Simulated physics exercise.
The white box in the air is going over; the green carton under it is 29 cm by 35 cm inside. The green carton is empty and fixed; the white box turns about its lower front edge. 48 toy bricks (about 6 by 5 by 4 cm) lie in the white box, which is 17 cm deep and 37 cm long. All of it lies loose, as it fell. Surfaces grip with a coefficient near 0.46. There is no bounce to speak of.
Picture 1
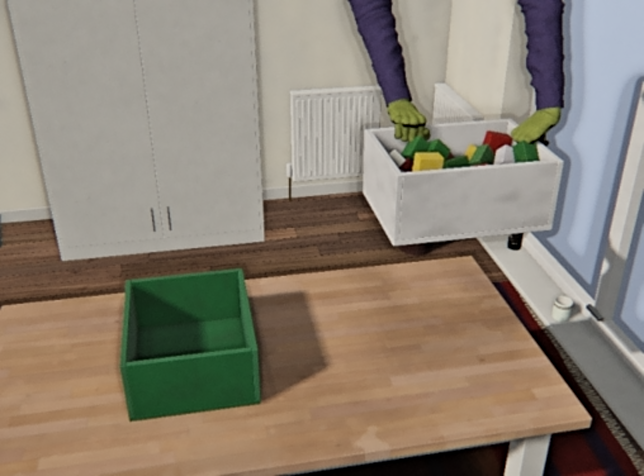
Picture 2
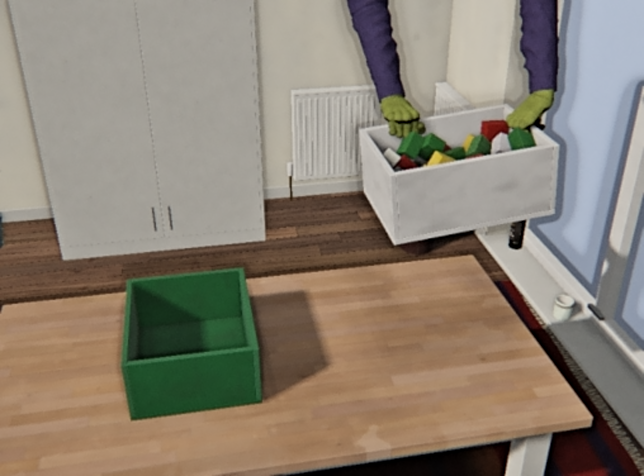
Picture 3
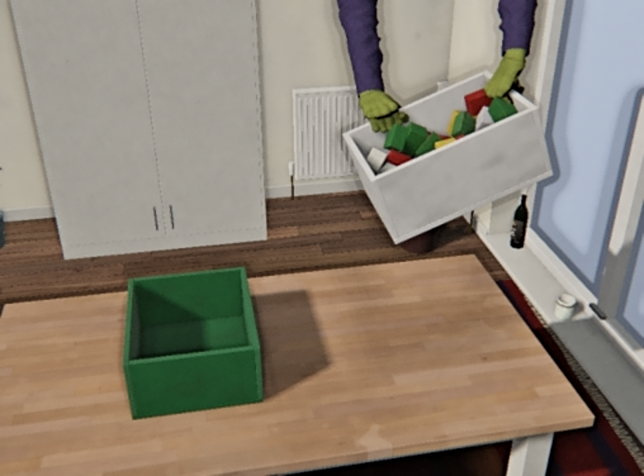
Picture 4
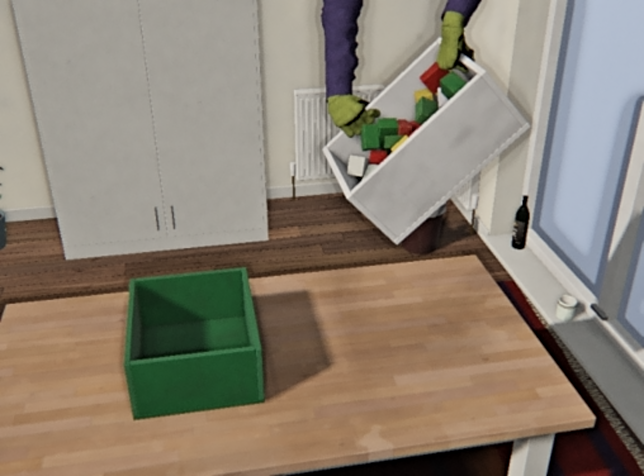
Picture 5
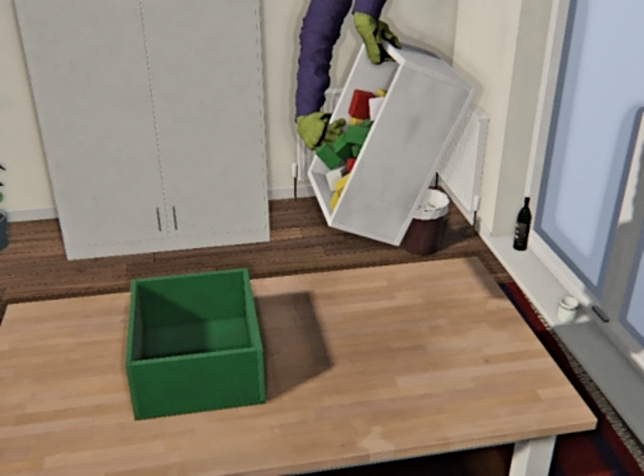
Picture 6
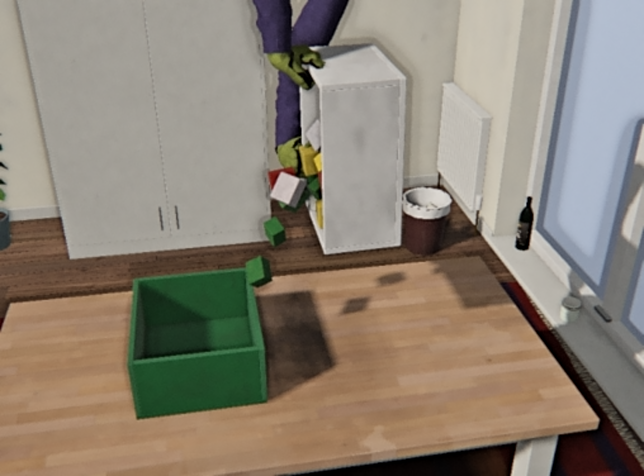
Two green-gloved hands held a white box of colourful toy bricks beyond a wooden table with a green box on it, then tilted it steeply leftward until it stood on end and bricks tumbled out.
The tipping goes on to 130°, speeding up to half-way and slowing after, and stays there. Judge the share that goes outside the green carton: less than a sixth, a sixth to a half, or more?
The share outside the green carton is upwards of half.
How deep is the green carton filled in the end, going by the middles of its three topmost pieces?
Some 6 cm.
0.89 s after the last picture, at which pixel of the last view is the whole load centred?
Around (273, 343).
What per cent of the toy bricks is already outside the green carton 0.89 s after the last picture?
About 55 per cent.
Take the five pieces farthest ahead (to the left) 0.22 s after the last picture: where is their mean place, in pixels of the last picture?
Near (220, 317).
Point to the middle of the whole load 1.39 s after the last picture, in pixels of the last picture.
Around (273, 346).
Then, 0.22 s after the last picture, tilt 110°; 35 still in the white box, 4 in the green carton, 1 outside the green carton and 8 in the air.
Then, 0.50 s after the last picture, tilt 126°; 10 still in the white box, 11 in the green carton, 8 outside the green carton and 19 in the air.
Then, 0.89 s after the last picture, tilt 130°; 16 in the green carton, 27 outside the green carton and 5 in the air.
Outcome (1.39 s after the last picture), 16 in the green carton and 32 outside the green carton. Asked share, 32 of 48, 67 per cent.
